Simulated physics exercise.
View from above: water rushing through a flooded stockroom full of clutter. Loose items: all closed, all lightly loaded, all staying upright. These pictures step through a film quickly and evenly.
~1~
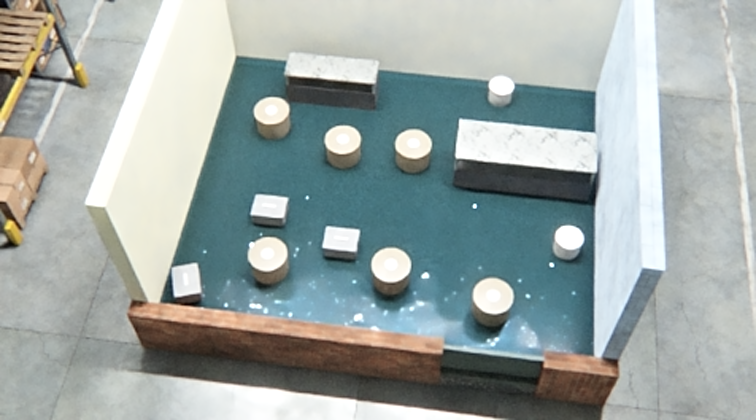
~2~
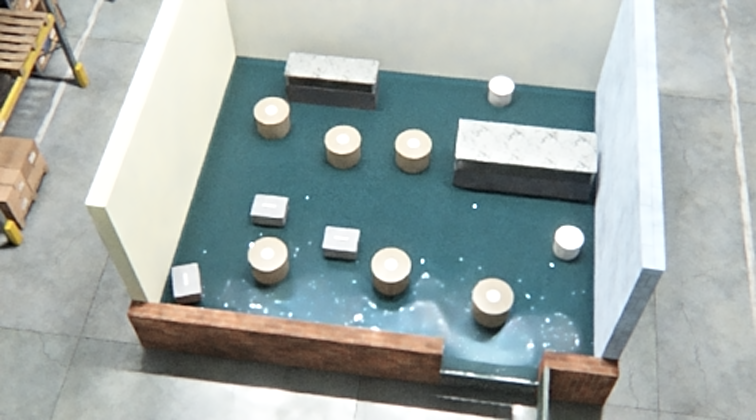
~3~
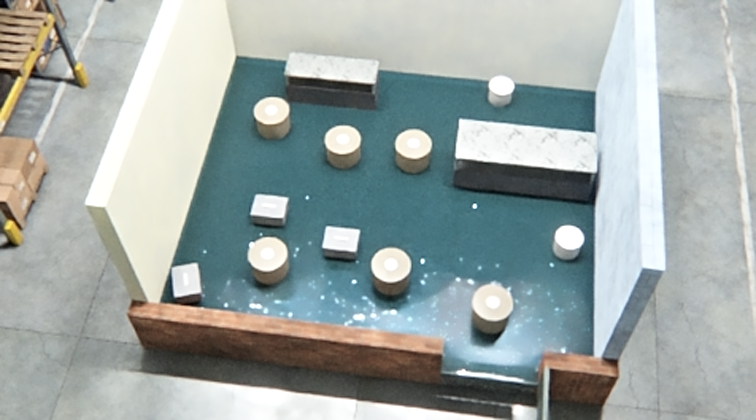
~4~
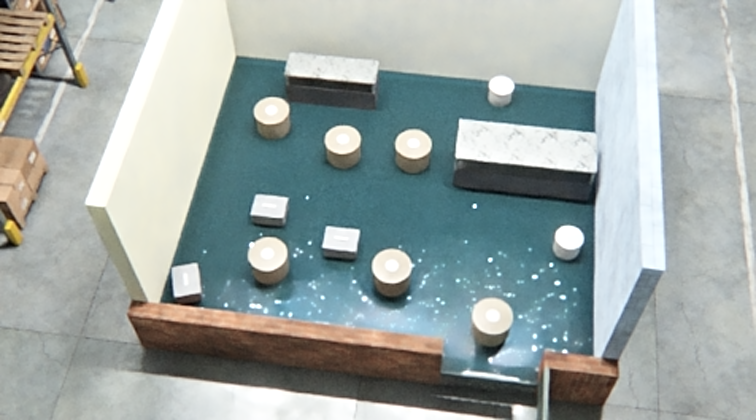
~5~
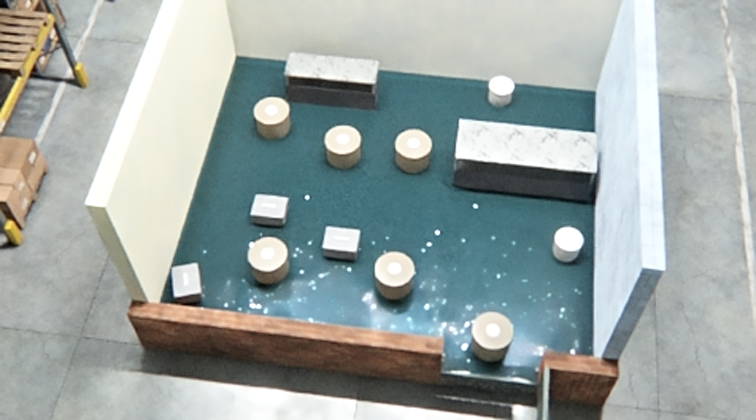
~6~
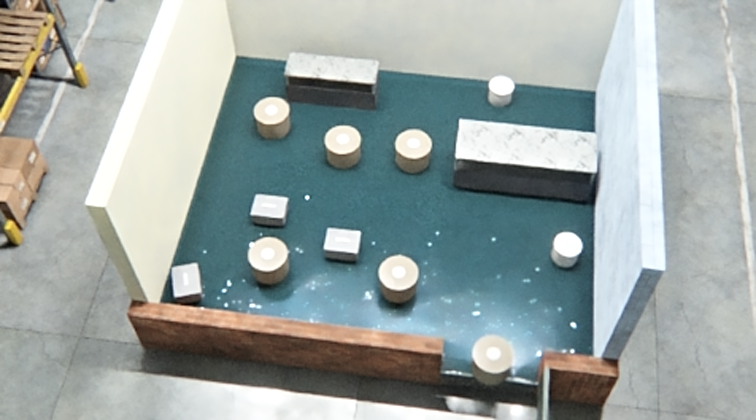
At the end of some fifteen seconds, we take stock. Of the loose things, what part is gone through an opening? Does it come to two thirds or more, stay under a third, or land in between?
The portion will probably sit in the middle band.
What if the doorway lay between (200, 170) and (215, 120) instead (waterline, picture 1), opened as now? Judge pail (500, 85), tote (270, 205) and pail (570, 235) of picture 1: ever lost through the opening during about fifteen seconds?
In that order: Still in, through, kept in.
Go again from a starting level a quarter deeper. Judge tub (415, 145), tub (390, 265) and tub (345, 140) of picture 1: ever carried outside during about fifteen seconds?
Per object: Remained / exited / remained.
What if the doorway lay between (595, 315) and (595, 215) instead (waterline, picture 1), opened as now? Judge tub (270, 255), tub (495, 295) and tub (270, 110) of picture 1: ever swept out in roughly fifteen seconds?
Item one: Remains; item two: Leaves; item three: Remains.
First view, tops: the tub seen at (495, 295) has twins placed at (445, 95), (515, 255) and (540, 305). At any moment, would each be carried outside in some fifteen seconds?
First one does not escape, second one makes it out, third one makes it out.
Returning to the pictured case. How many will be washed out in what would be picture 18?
Tally: 2.
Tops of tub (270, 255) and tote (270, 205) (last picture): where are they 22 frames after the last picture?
Near (346, 290) and (315, 244).
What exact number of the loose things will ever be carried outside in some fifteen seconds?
The total here is 4.
A moment on, 1 of 11 are out; 10 afloat.
Next, 2 of 11 are out; 9 afloat.
Later, 4 of 11 are out; 7 afloat.
In the end, 4 of 11 are out; 7 afloat.
